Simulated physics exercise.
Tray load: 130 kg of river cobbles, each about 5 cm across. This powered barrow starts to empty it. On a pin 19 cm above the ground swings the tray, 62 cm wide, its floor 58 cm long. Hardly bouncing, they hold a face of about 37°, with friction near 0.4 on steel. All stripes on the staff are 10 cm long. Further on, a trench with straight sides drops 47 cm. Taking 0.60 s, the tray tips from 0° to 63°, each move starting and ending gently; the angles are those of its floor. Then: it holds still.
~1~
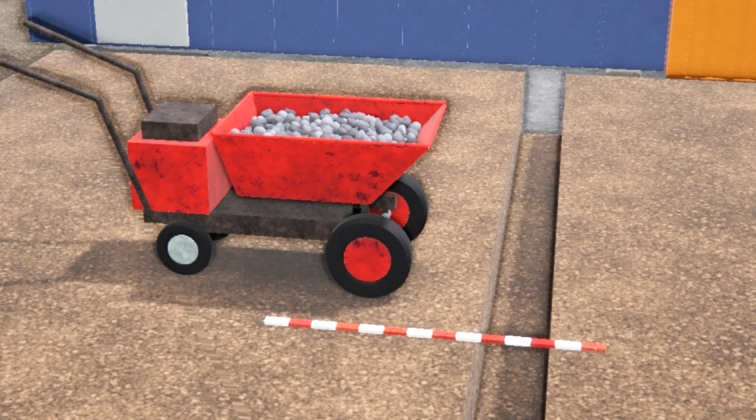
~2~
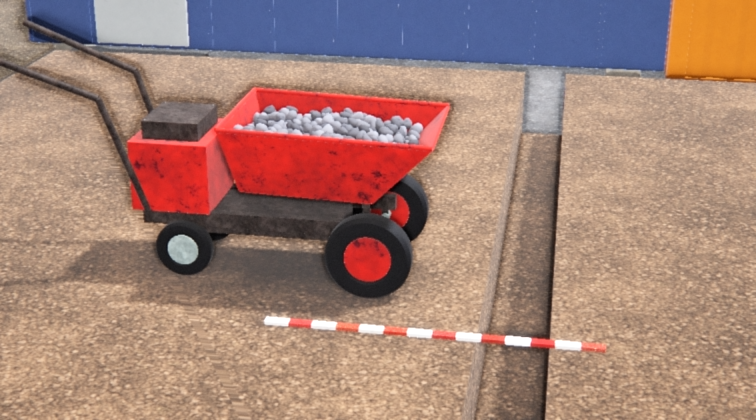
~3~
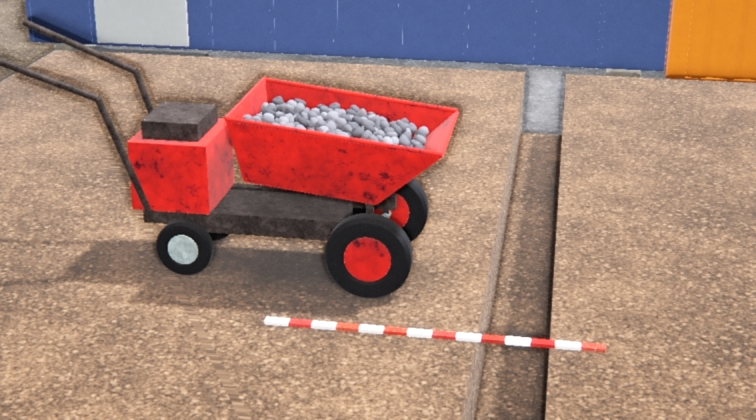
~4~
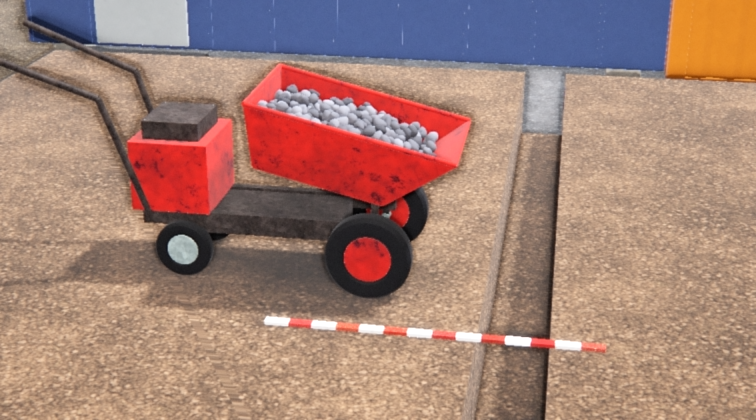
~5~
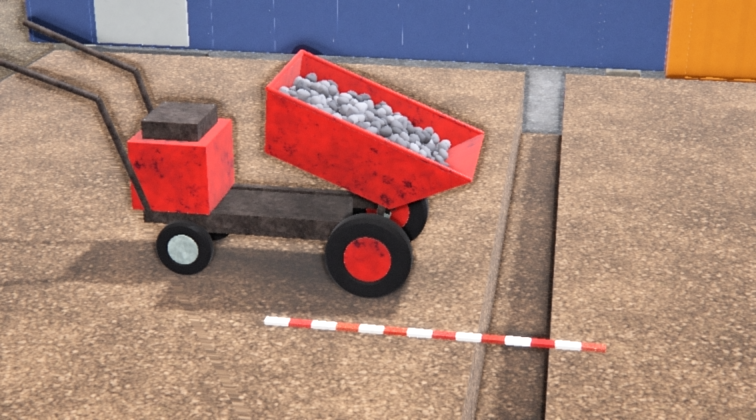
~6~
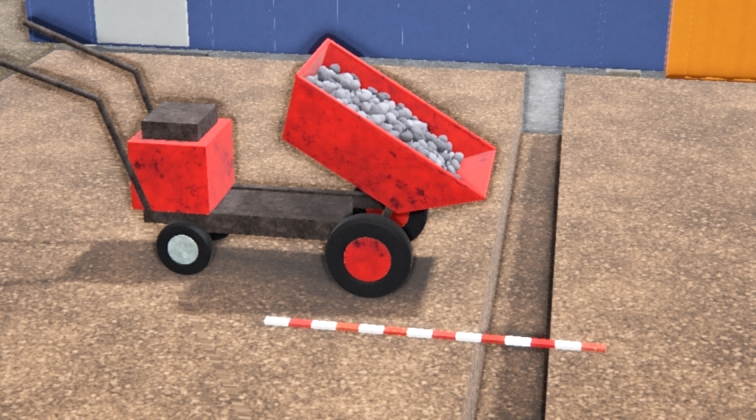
On brown, gritty ground beside a blue wall and a narrow trench, a red powered barrow stands with its tray level and full of grey stones. The tray begins to tilt slowly to the right, then its left end swings up steeply while the stones stay inside and the wheels remain still.
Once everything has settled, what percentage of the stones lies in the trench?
I would say 51 percent.
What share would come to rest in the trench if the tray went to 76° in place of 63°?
Then about 60 per cent.
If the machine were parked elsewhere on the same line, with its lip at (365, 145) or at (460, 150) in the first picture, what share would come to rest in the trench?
Around 80% for the first place and 30% for the second.
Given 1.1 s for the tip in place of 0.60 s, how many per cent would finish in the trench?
Probably about 70 in a hundred.
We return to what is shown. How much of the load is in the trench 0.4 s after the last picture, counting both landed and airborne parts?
10 per cent, give or take.
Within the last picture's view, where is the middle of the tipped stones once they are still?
(545, 334).
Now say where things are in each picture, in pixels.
The tray is at 0°, its lip at (429, 147); the top of the load is at (345, 123), in the first picture.
Lip at (432, 149), floor tilted 2°, highest stones at (325, 122), in the second picture.
The tray is at 7°, its lip at (443, 155); the top of the load is at (297, 110), in the third picture.
Lip at (456, 166), floor tilted 14°, highest stones at (298, 98), in the fourth picture.
Lip at (471, 180), floor tilted 22°, highest stones at (309, 87), in the fifth picture.
The tray is at 32°, its lip at (484, 198); the top of the load is at (327, 76), in the sixth picture.
Then, 0.1 s after the last picture the floor is at 53°, 100 % in the tray; the foremost stones are at (479, 204).
Then, 0.4 s after the last picture the floor is at 63°, 85 % in the tray, 12 % in the trench, 3 % past the trench; the foremost stones are at (568, 269).
Then, 0.7 s after the last picture the floor is at 63°, 31 % in the tray, 23 % in the trench, 47 % past the trench; the foremost stones are at (737, 297).
Then, 2.7 s after the last picture the floor is at 63°, 0 % in the tray, 51 % in the trench, 49 % past the trench; the foremost stones are past the picture's edge.
